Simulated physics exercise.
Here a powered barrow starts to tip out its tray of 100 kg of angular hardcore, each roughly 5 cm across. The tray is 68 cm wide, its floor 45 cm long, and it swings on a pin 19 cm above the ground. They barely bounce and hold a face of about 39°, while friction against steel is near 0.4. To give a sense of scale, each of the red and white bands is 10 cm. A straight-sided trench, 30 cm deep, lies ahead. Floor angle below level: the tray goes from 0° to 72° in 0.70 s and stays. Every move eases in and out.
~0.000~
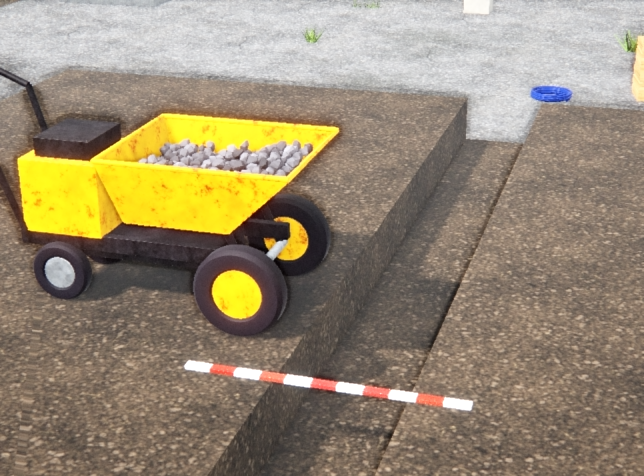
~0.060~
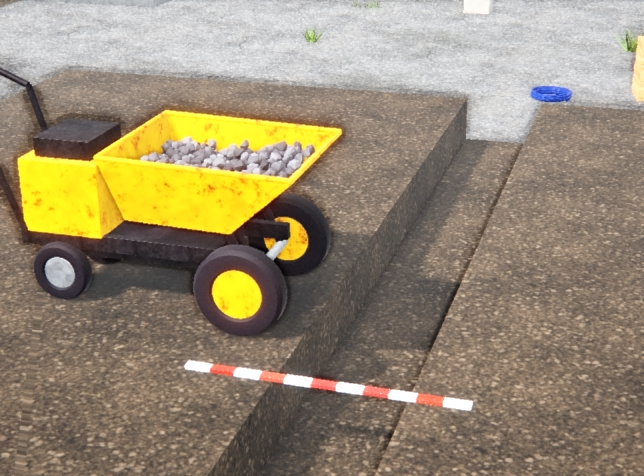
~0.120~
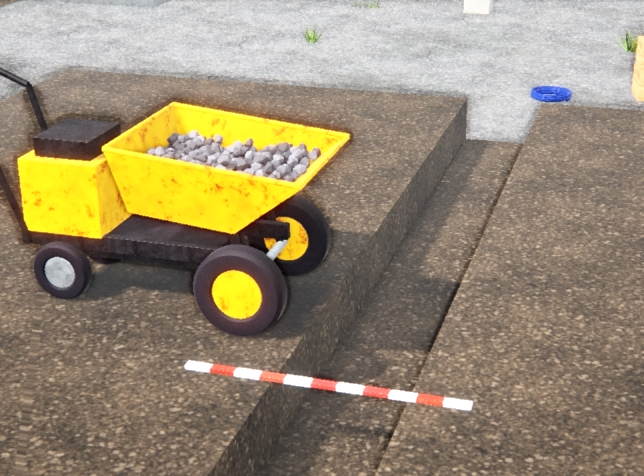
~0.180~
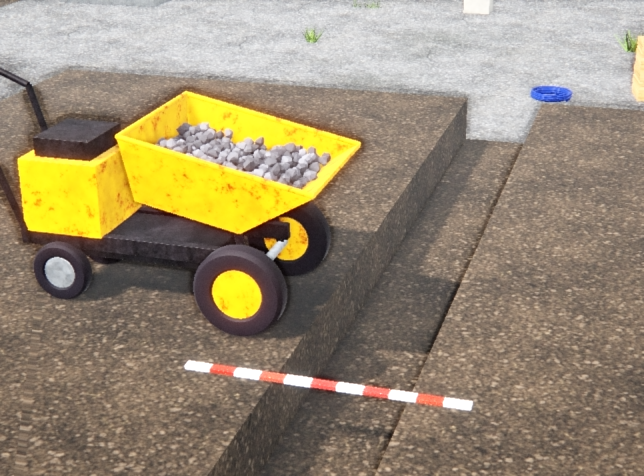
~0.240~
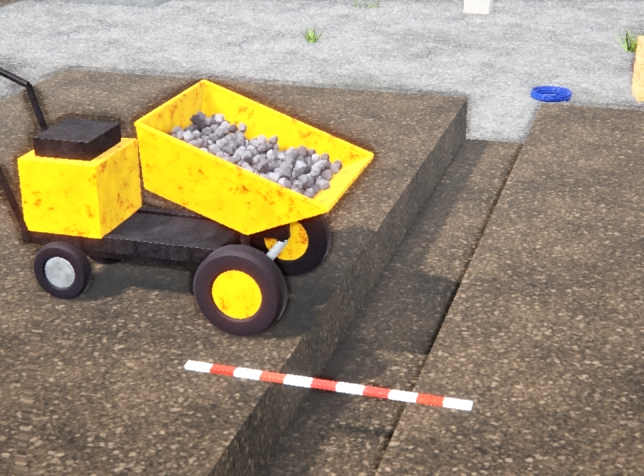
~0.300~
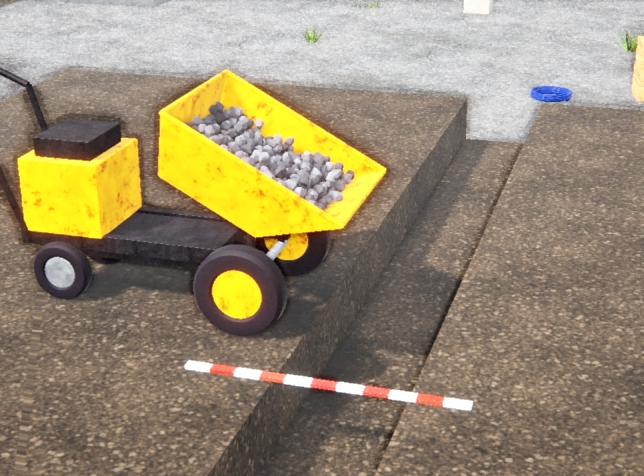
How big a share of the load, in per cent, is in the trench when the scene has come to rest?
A share of about 70 percent.
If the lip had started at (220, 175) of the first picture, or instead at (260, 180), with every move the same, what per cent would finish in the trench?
Near 100 and near 90 percent.
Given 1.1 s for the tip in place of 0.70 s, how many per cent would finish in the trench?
Then roughly 85 percent.
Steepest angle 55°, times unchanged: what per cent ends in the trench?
It comes out at about 40 percent.
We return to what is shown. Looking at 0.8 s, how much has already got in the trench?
At that moment: Approx. 25 %.
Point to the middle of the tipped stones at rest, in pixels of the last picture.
Roughly (423, 368), I'd say.
After 0.5 s the floor is at 60°; 100 % in the tray; the foremost stones are at (371, 258).
After 0.8 s the floor is at 72°; 70 % in the tray, 27 % in the trench, 3 % past the trench; the foremost stones are at (447, 329).
After 1.1 s the floor is at 72°; 10 % in the tray, 59 % in the trench, 31 % past the trench; the foremost stones are at (583, 358).
After 3.1 s the floor is at 72°; 0 % in the tray, 70 % in the trench, 30 % past the trench; the foremost stones are past the picture's edge.
